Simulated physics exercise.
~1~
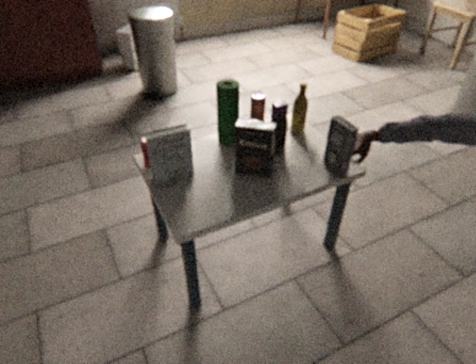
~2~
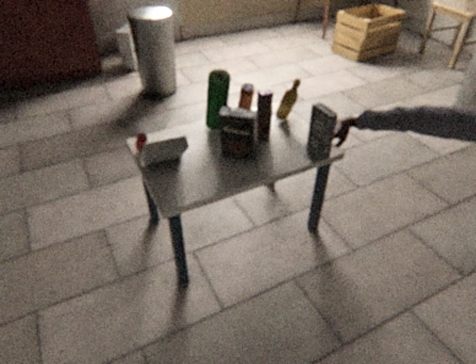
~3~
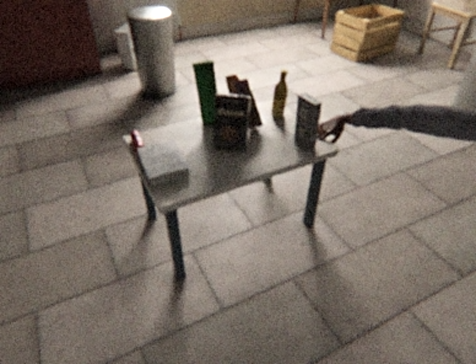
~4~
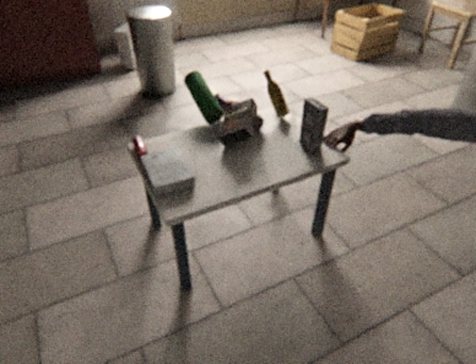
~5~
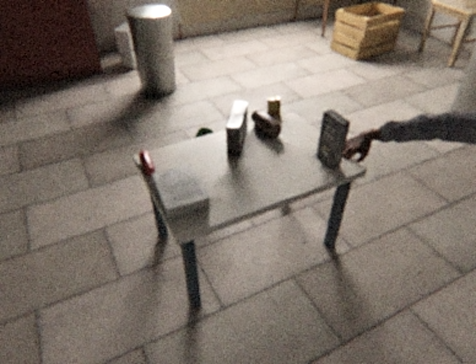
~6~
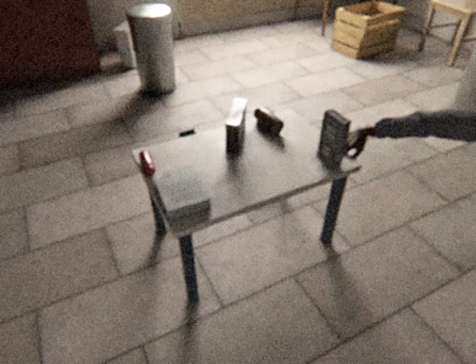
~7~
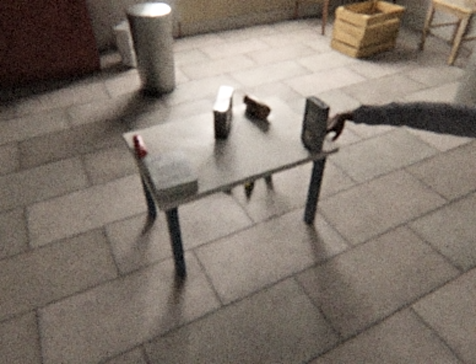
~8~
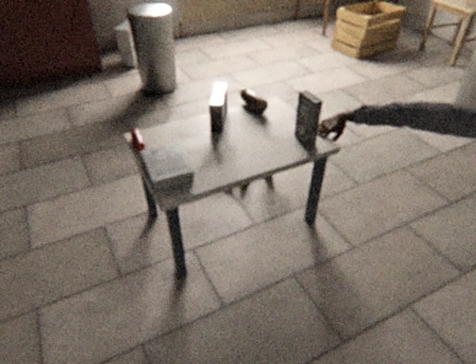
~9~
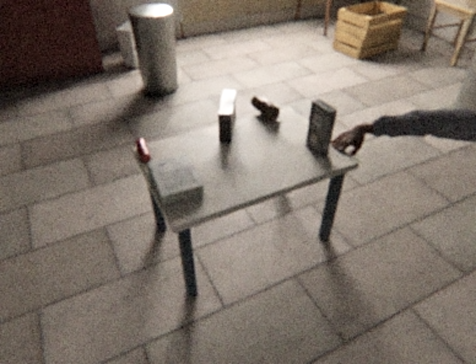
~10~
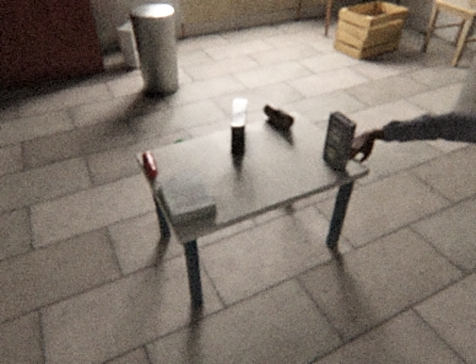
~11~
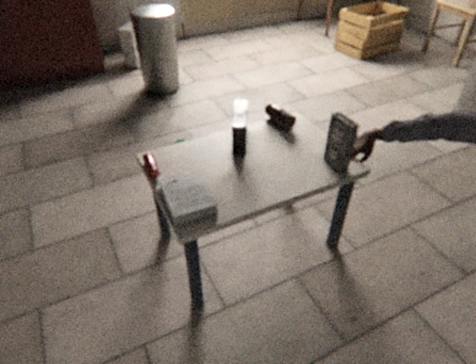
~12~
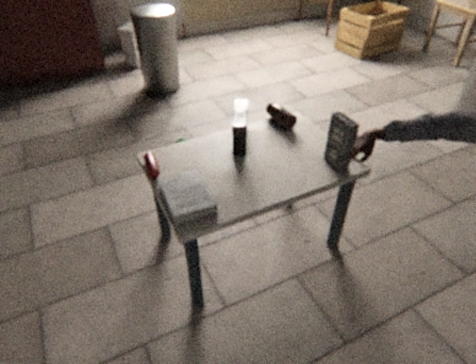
In the video, a hand at the right edge of a small table moves with it as it shifts back and forth; a white book tips over, then a green roll, a yellow bottle and other items topple off the far side, while a grey packet stays upright beside the hand.
